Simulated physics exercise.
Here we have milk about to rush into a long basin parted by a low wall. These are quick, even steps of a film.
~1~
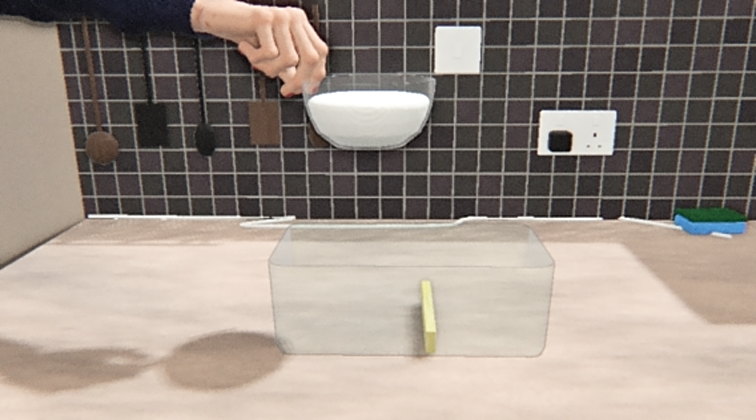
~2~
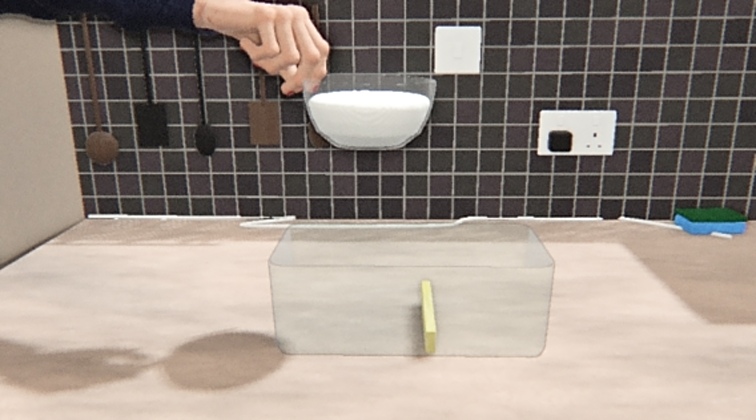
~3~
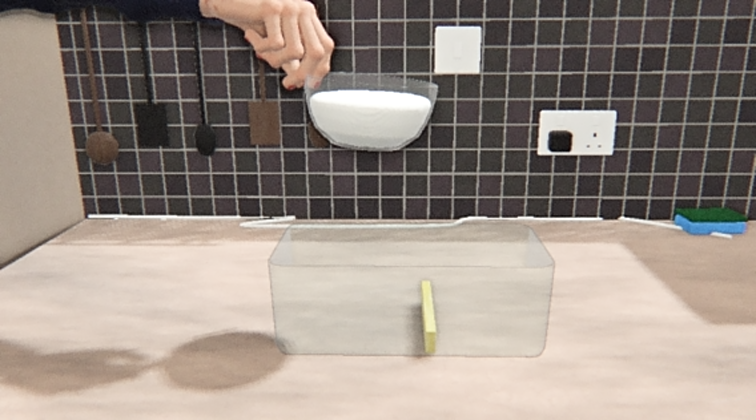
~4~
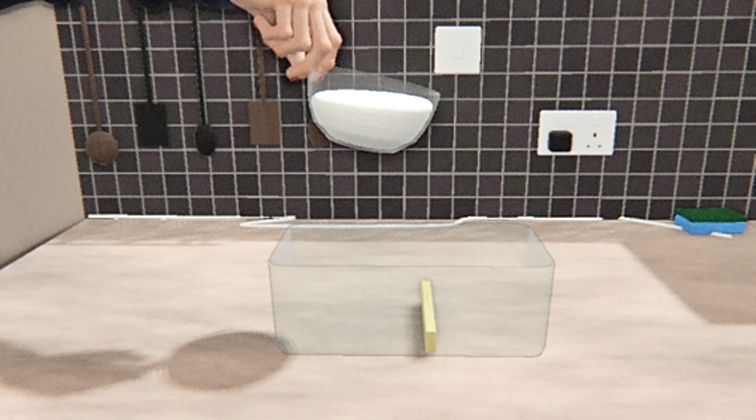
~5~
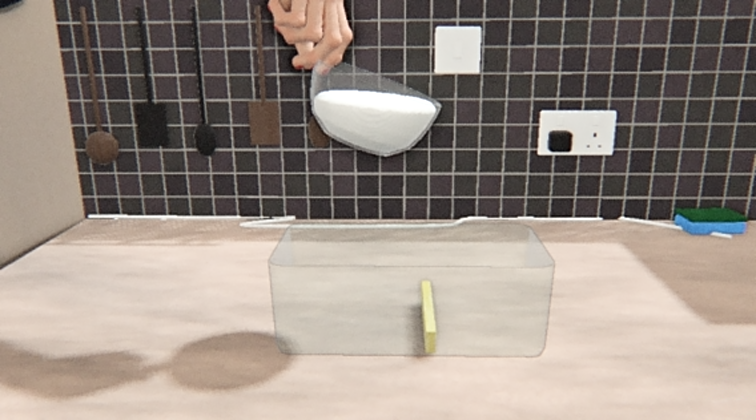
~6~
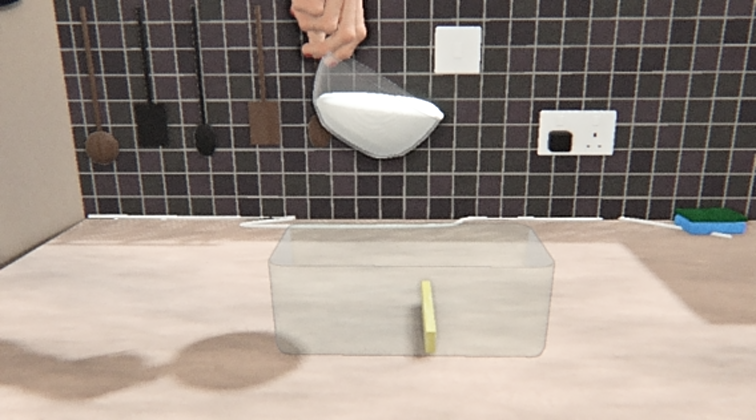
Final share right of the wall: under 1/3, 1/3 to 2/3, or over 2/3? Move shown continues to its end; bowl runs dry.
Looks to me like the right side of the wall gets upwards of two thirds.
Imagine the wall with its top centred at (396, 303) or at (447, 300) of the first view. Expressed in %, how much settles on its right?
In turn 85 and 65 in a hundred.
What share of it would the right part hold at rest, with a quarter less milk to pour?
About 80 in a hundred.
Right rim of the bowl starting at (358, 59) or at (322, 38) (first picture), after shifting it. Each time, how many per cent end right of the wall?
It would come to near 30 per cent, and then near 20 per cent.
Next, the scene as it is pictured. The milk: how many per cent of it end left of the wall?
Estimate: Some 20 per cent.
A moment on, the bowl is tipped on its side and 22 per cent is still to pour, 0 is left of the wall and 25 right of it.
Next, the bowl is tipped right over and 2 per cent is still to pour, 11 is left of the wall and 74 right of it.
Then the bowl is tipped right over and 0 per cent is still to pour, 19 is left of the wall and 78 right of it.
Later the bowl is tipped right over and 0 per cent is still to pour, 21 is left of the wall and 76 right of it.
In the end 21 per cent lies left of the wall, 76 right of it and 3 outside.
